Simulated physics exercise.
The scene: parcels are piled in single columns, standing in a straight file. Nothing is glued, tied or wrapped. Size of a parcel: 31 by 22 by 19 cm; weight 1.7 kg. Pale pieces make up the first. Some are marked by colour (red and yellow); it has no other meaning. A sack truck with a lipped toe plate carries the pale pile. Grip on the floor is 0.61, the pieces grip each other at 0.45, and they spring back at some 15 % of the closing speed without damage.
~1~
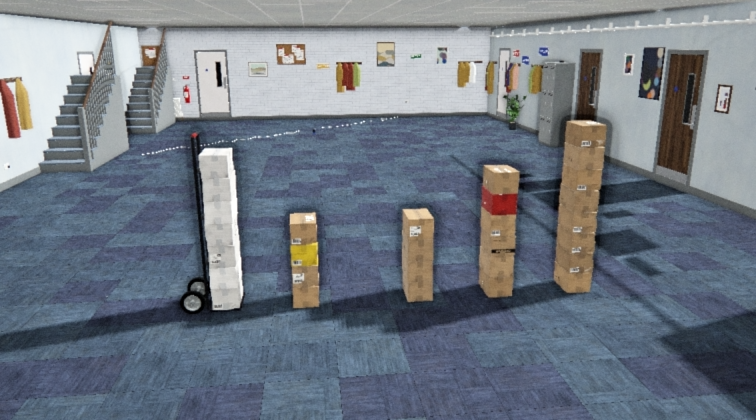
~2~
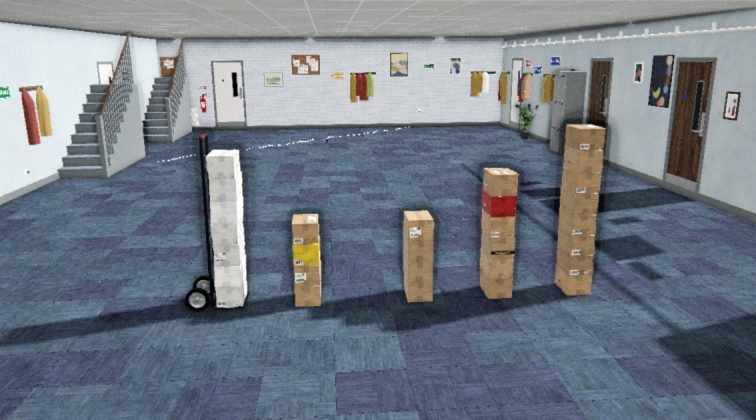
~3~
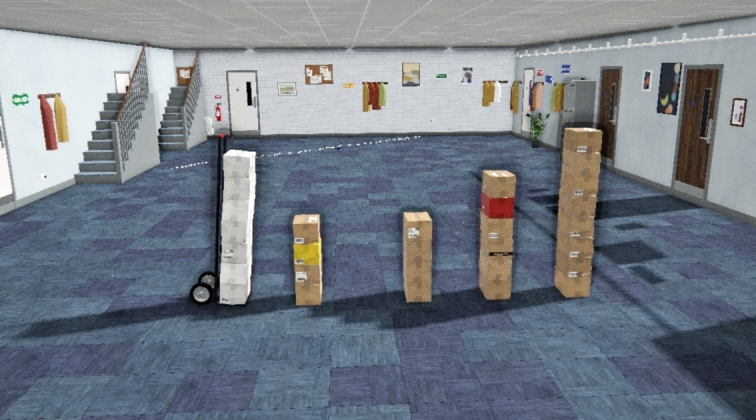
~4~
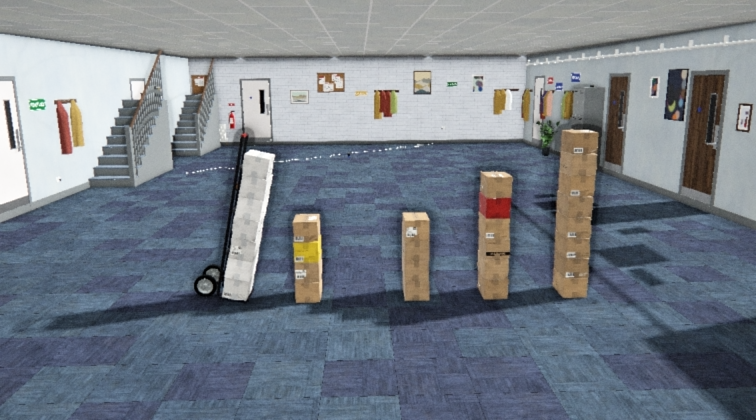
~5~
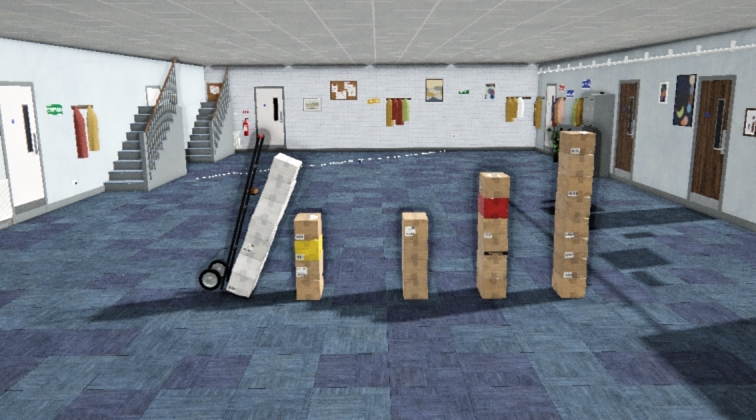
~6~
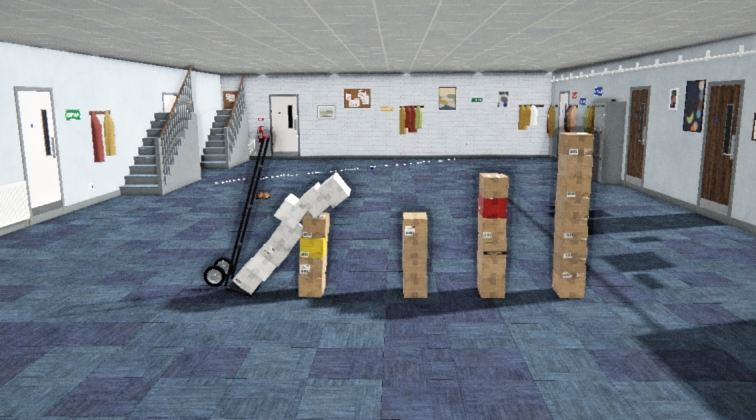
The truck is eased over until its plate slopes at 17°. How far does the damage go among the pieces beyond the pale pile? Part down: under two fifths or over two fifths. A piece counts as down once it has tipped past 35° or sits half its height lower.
The part is fewer than two in five.
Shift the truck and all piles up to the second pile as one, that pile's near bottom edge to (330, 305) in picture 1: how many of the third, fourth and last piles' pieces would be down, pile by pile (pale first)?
Then third 4, fourth 6, last 8.
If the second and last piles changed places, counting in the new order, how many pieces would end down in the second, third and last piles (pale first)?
In that case second 8, third 3, last 4.
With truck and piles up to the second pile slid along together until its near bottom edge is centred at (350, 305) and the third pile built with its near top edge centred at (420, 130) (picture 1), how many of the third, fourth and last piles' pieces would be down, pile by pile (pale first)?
Then third 8, fourth 5, last 7.
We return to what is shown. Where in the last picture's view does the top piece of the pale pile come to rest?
Near (396, 280).
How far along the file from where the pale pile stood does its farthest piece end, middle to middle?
Some 150 cm.
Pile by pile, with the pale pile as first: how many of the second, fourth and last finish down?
Pieces: Second 4, fourth 0, last 0.
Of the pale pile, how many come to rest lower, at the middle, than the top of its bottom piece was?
3 pale pieces.
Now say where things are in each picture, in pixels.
In the first picture (pixels give the middle of a visible side; the camera moves round a little), truck frame (196, 173) 0° forward; red parcel (505, 205); yellow parcel (304, 256); none of the others has stirred.
Truck frame (203, 174) 1° forward; yellow parcel (306, 256), in the second picture.
Truck frame (219, 172) 6° forward, top of the pale pile leaning 6°; yellow parcel (307, 255); none of the others has stirred, in the third picture.
Truck frame (237, 169) 12° forward, top of the pale pile leaning 12°; yellow parcel (306, 253); none of the others has stirred, in the fourth picture.
Truck frame (251, 169) 17° forward, top of the pale pile leaning 22°; yellow parcel (307, 251); none of the others has stirred, in the fifth picture.
Truck frame (256, 168) 17° forward, top of the pale pile leaning 52°; yellow parcel (312, 249) 28 mm from its place; red parcel (495, 208); movement in 3 of them, in the sixth picture.
Then, 0.24 s past the last view, 7 of the pale pile down; none of the 22 other parcels down, 4 disturbed; yellow parcel 13° from how it stood.
Then, 0.56 s past the last view, 7 of the pale pile down; 4 of the 22 other parcels down; yellow parcel 43° from how it stood, 6 cm lower.
In the end, 7 of the pale pile down; 4 of the 22 other parcels down; yellow parcel on its side; red parcel unmoved. That is 18 per cent. From the last view, middles, yellow parcel near (376, 282), red parcel near (492, 205).
